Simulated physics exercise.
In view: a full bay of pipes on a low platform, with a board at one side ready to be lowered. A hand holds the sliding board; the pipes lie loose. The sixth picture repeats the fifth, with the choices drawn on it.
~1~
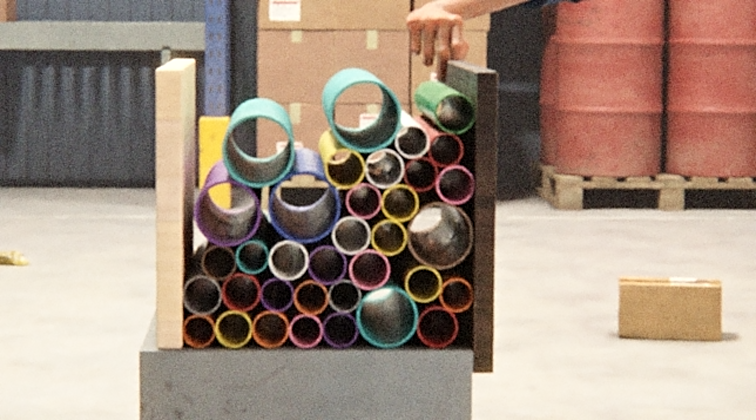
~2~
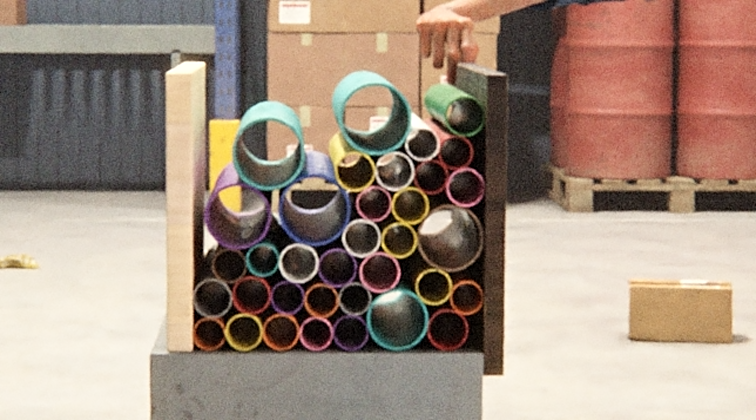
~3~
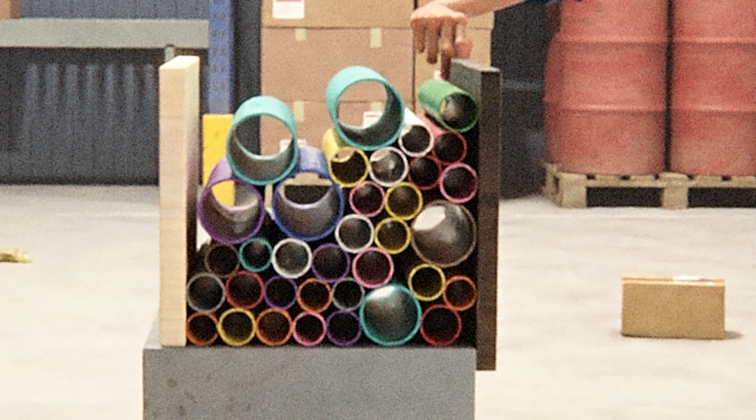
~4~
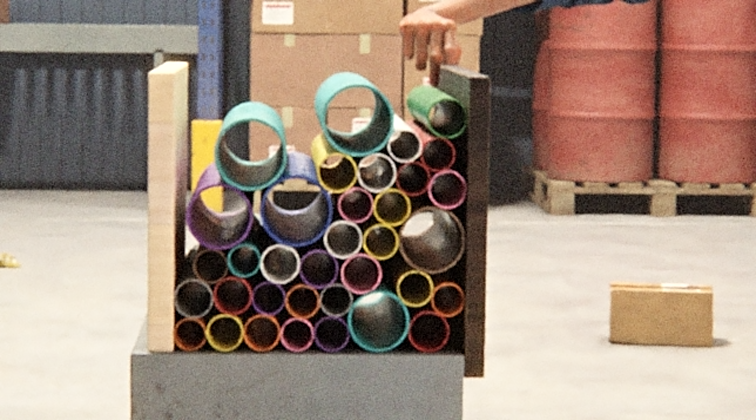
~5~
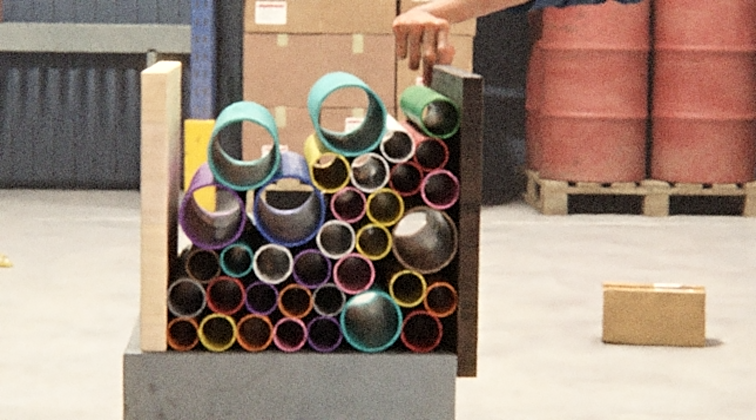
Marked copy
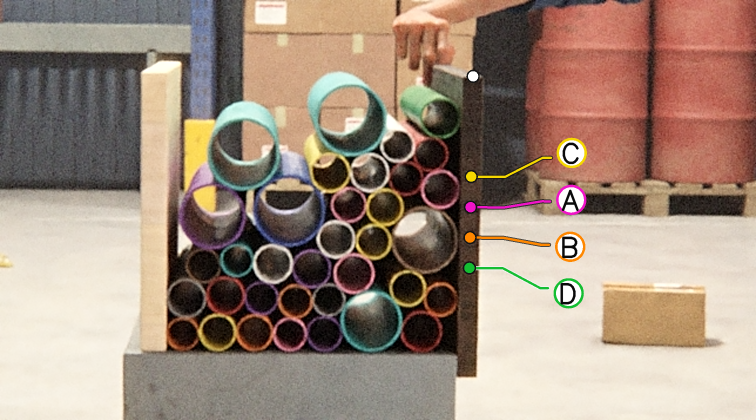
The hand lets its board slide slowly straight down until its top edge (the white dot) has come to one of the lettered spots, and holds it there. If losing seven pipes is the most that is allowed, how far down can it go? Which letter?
D is the limit.
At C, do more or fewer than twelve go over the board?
Fewer than twelve.
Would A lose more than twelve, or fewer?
It loses fewer than twelve.
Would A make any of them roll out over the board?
Yes, at A.
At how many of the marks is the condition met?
Four of them.
On the copy, A at (471, 207); B at (470, 237); C at (471, 177); D at (469, 268); the white dot at (473, 76).
On D. First, top of the board (461, 159).
Then, top of the board (459, 252).
Finally, top of the board (458, 267), about four out over the board.
By contrast, A one out over the board; B three out over the board; C one out over the board.
